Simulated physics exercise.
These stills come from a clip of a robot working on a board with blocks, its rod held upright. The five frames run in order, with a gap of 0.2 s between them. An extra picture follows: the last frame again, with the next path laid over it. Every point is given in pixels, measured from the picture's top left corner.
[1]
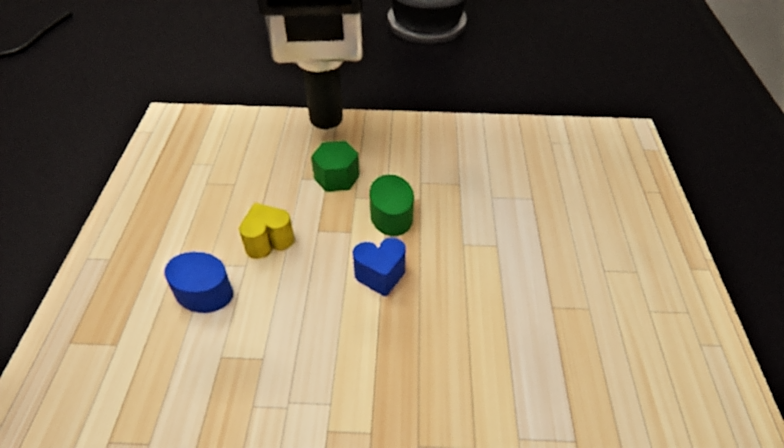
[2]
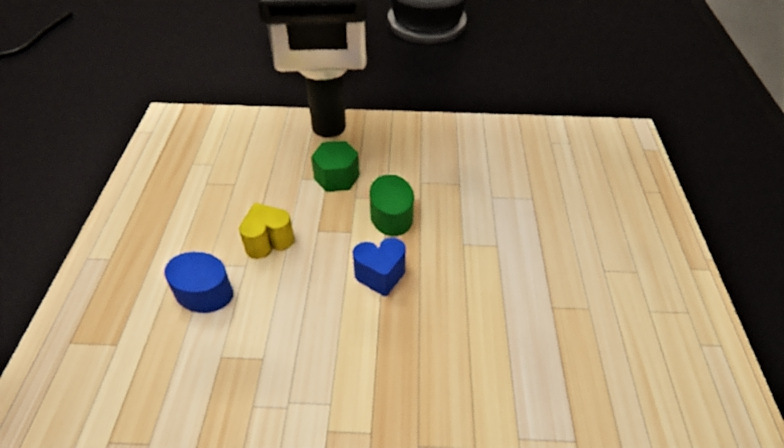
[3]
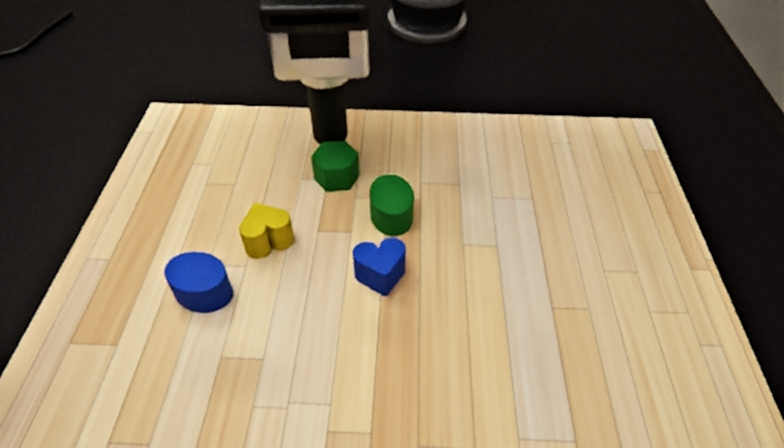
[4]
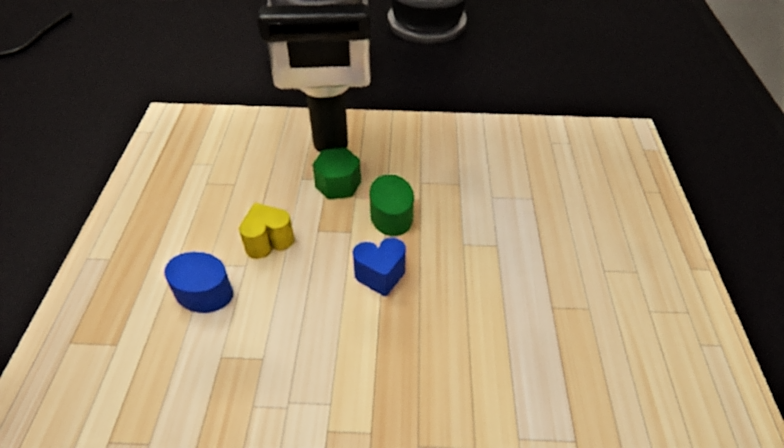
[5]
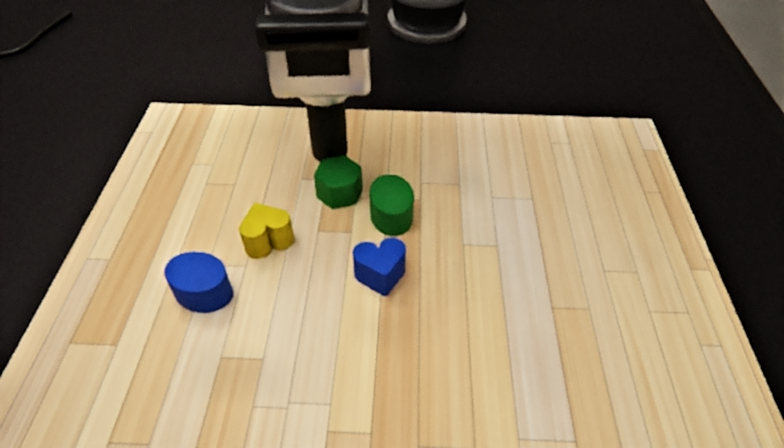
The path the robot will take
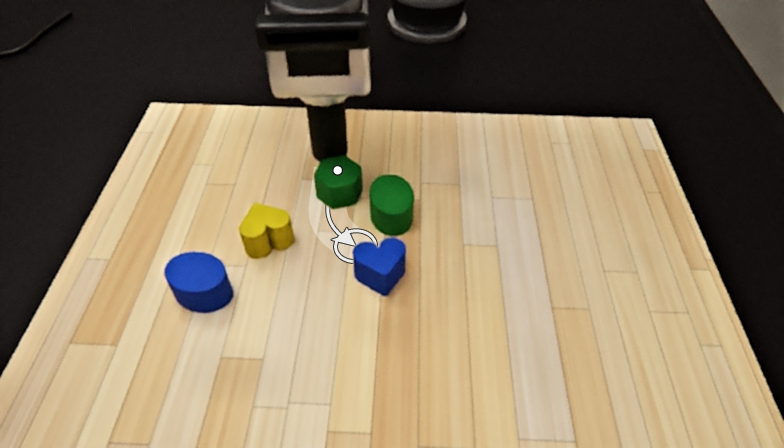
A robot arm with a black rod moved slightly down the wooden board and nudged the green hexagon a short way toward the viewer, while the yellow, blue and other green blocks stayed still.
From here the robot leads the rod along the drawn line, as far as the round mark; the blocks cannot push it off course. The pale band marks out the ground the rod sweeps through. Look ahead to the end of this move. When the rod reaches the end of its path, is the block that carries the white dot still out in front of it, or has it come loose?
It holds its place in front.
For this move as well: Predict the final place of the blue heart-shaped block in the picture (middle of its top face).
I expect it at (401, 284).
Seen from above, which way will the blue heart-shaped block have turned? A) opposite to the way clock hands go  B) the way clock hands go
Choice A: Opposite to the way clock hands go.
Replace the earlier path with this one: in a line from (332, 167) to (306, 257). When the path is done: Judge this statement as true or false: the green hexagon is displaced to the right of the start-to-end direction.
It is false.
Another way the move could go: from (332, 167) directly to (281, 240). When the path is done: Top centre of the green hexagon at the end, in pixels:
At pixel (338, 195).
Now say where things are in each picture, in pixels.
In the first frame, rod's lower end at (327, 120); green hexagon at (335, 154); blue heart-shaped block at (380, 254); green oval at (392, 193).
In the second frame, rod at (329, 128); blocks still.
In the third frame, rod at (331, 137); blocks still.
In the fourth frame, rod at (331, 145); green hexagon at (336, 162).
In the fifth frame, rod at (330, 153); green hexagon at (338, 170); blue heart-shaped block at (380, 254); green oval at (392, 193).
Drawn move, from (332, 167) over (329, 194) and (331, 222) to (356, 246); the dot is on the green hexagon.
On the path given first. One third of the way, rod at (327, 180); green hexagon at (343, 198), turned 20° anticlockwise.
Two thirds of the way, rod at (329, 209); green hexagon at (352, 228), turned 30° anticlockwise; blue heart-shaped block at (382, 256).
At the end, rod at (355, 232); green hexagon at (373, 255), turned 15° anticlockwise; blue heart-shaped block at (401, 284), turned 20° anticlockwise; green oval still.
